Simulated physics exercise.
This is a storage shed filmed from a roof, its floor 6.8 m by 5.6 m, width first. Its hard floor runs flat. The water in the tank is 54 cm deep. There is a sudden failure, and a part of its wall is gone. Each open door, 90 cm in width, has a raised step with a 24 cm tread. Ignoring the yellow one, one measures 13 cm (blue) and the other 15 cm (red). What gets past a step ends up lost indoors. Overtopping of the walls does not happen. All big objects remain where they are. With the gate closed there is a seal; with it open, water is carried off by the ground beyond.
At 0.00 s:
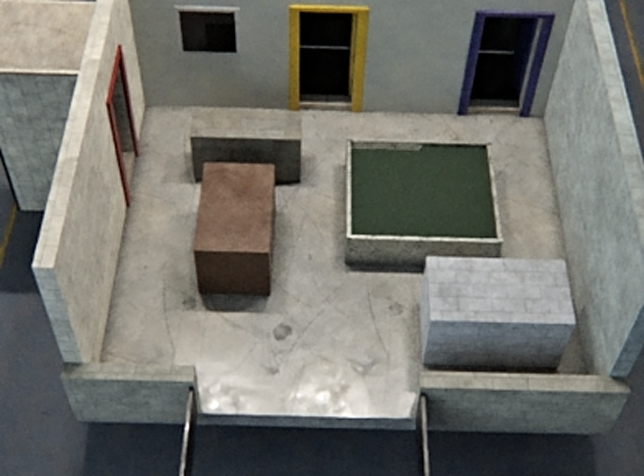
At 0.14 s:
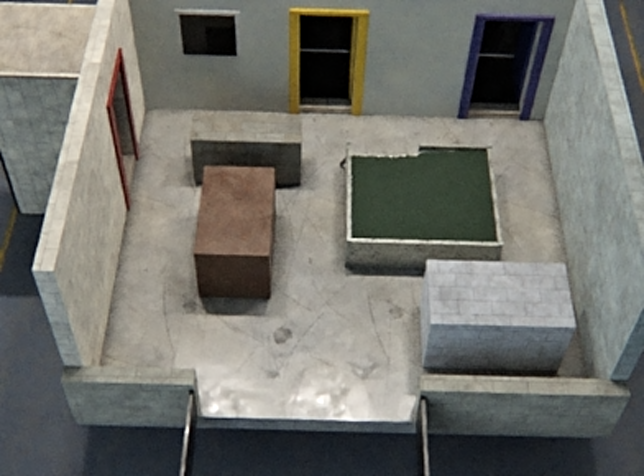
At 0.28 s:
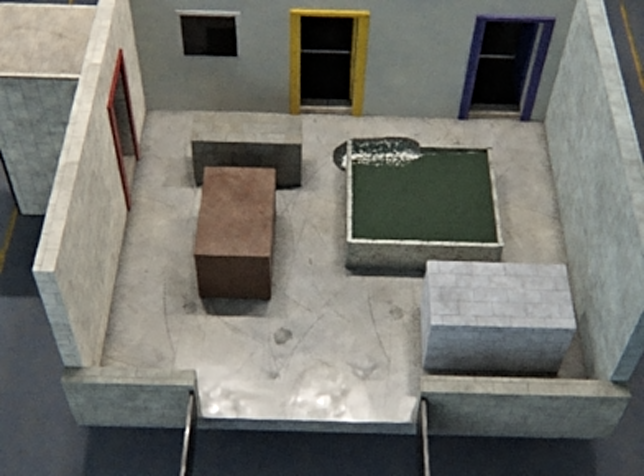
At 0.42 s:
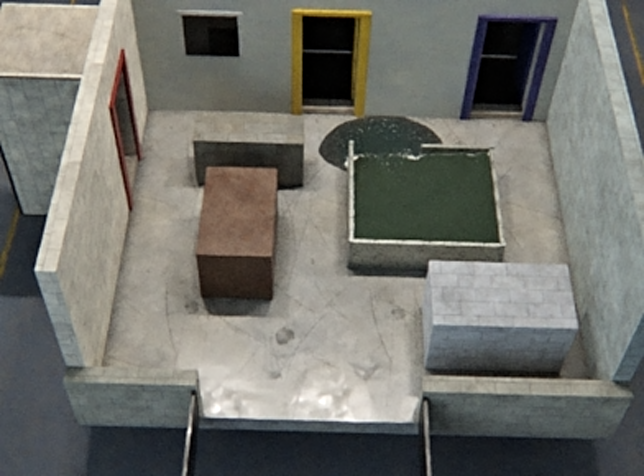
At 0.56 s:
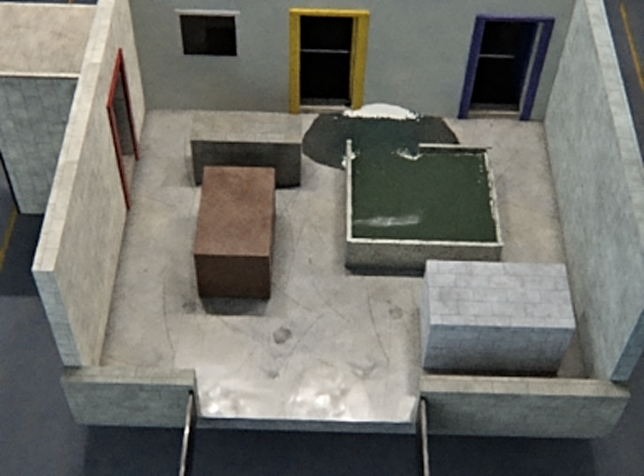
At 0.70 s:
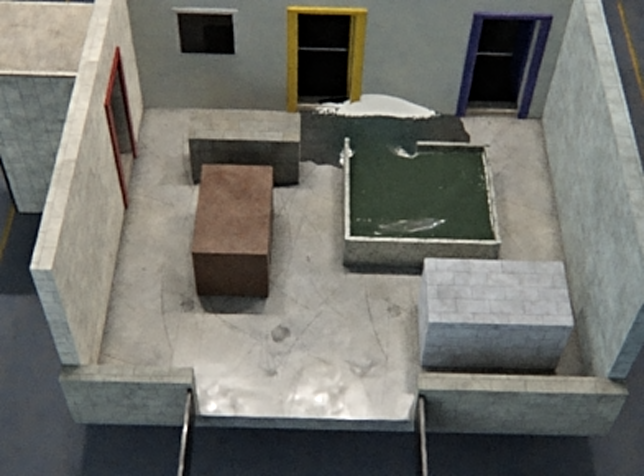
In a concrete-walled storage shed seen from above, a green tank of still water sits near a brown block and a pale block. Part of its far wall breaks away, and water pours out behind it, spreading across the floor in a dark, widening pool that reaches the yellow door.
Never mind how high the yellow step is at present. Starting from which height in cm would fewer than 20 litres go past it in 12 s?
From roughly 25 cm upwards.
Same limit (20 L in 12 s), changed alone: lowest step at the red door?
Door red, min height approx. 9.0 cm.
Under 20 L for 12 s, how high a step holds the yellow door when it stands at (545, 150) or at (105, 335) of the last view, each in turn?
Roughly 16 cm, then roughly 7.0 cm.
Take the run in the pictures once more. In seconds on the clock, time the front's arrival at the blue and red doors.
Blue 1.1 s, red 2.6 s.
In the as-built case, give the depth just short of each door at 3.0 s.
In cm - blue: 7, yellow: 20, red: 11.
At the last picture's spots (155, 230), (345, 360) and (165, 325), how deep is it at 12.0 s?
Depth: About 3, 5, 7 cm.
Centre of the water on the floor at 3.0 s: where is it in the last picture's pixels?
The centre of all the water is around (382, 176).
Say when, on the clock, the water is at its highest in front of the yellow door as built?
Around 1.6 s.
After 1.4 s water covers 15 % of the floor, deepest (38 cm) near (377, 121); 26 cm at the yellow door, 19 litres in over its 13 cm step.
After 3.0 s water covers 35 % of the floor, deepest (28 cm) near (138, 137); 20 cm at the yellow door, 116 litres in over its 13 cm step.
After 12.0 s water covers 100 % of the floor, deepest (10 cm) near (112, 288); 6 cm at the yellow door, 150 litres in over its 13 cm step.
At the yellow door as built, the water arrived by 0.6 s and peaked near 27 cm at 1.6 s.
Run again over the same 12 s with other heights there, 38 litres in over 22 cm, 5 litres over 30 cm. The limit of 20 litres is kept from about 25 cm up.
